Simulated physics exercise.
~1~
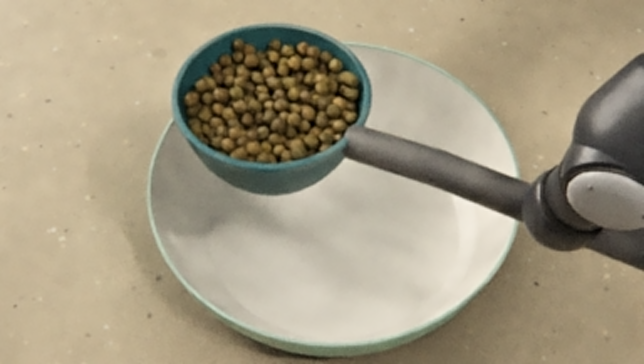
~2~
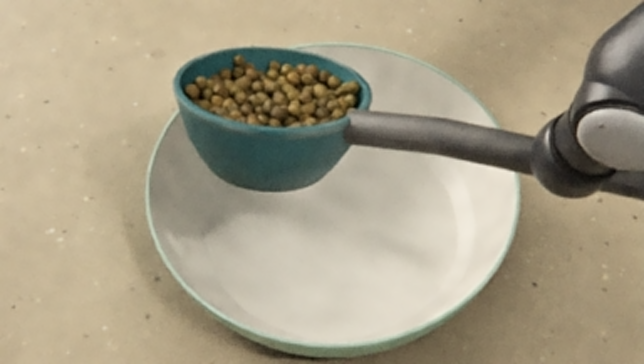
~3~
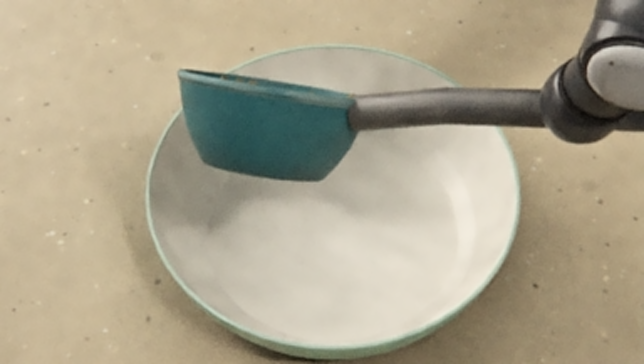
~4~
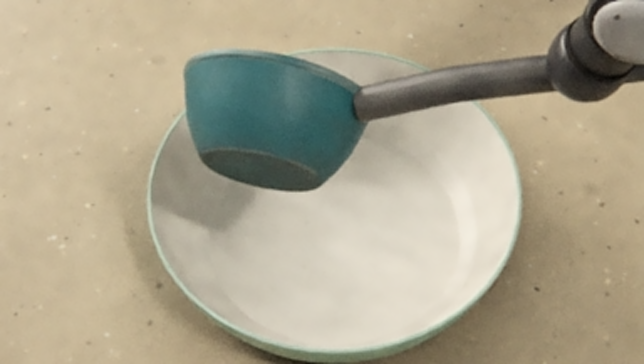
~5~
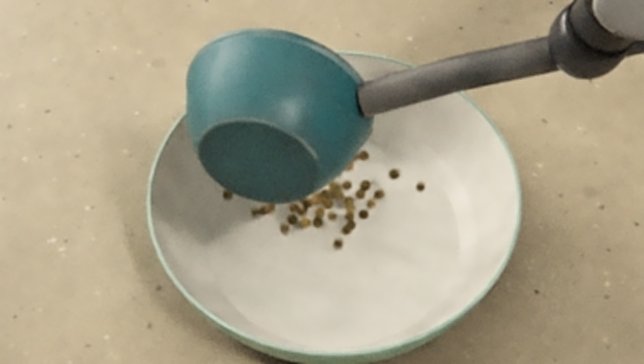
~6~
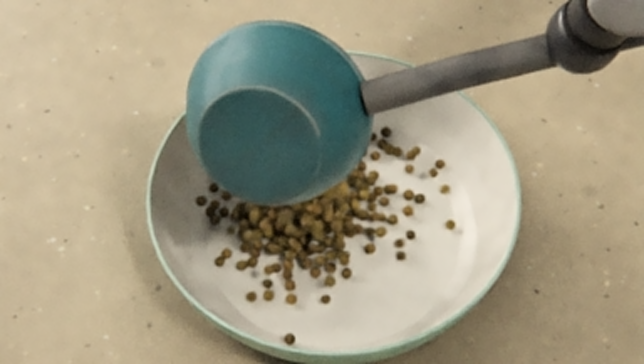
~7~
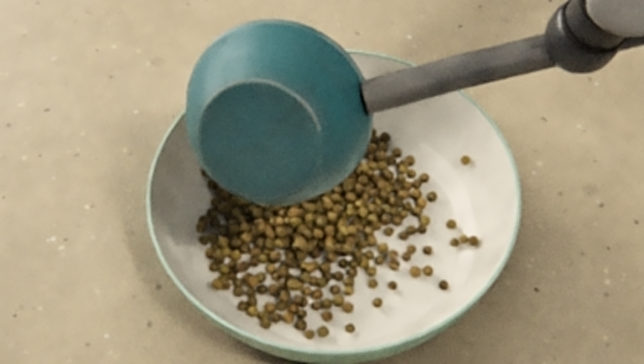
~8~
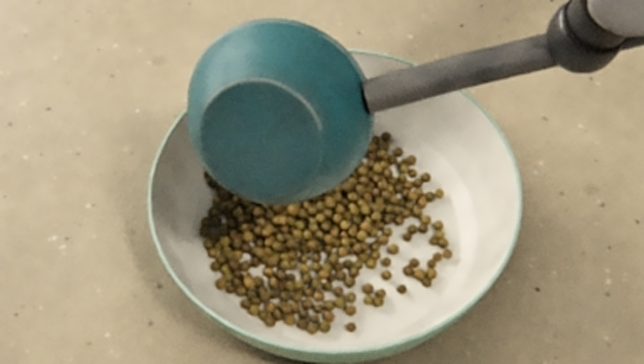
A dark grey robotic arm reaches in from the right, holding a teal ladle full of greenish-brown lentils above a wide white pan with a pale green rim. The pan rests on a speckled beige surface, seen from above at an angle by a slightly swaying camera. The arm steadily tips the ladle away from the viewer until its underside shows and the lentils are hidden. A few lentils drop into the pan, then many more pour out and scatter. Finally the ladle stays overturned above a broad heap of lentils lying still in the pan.
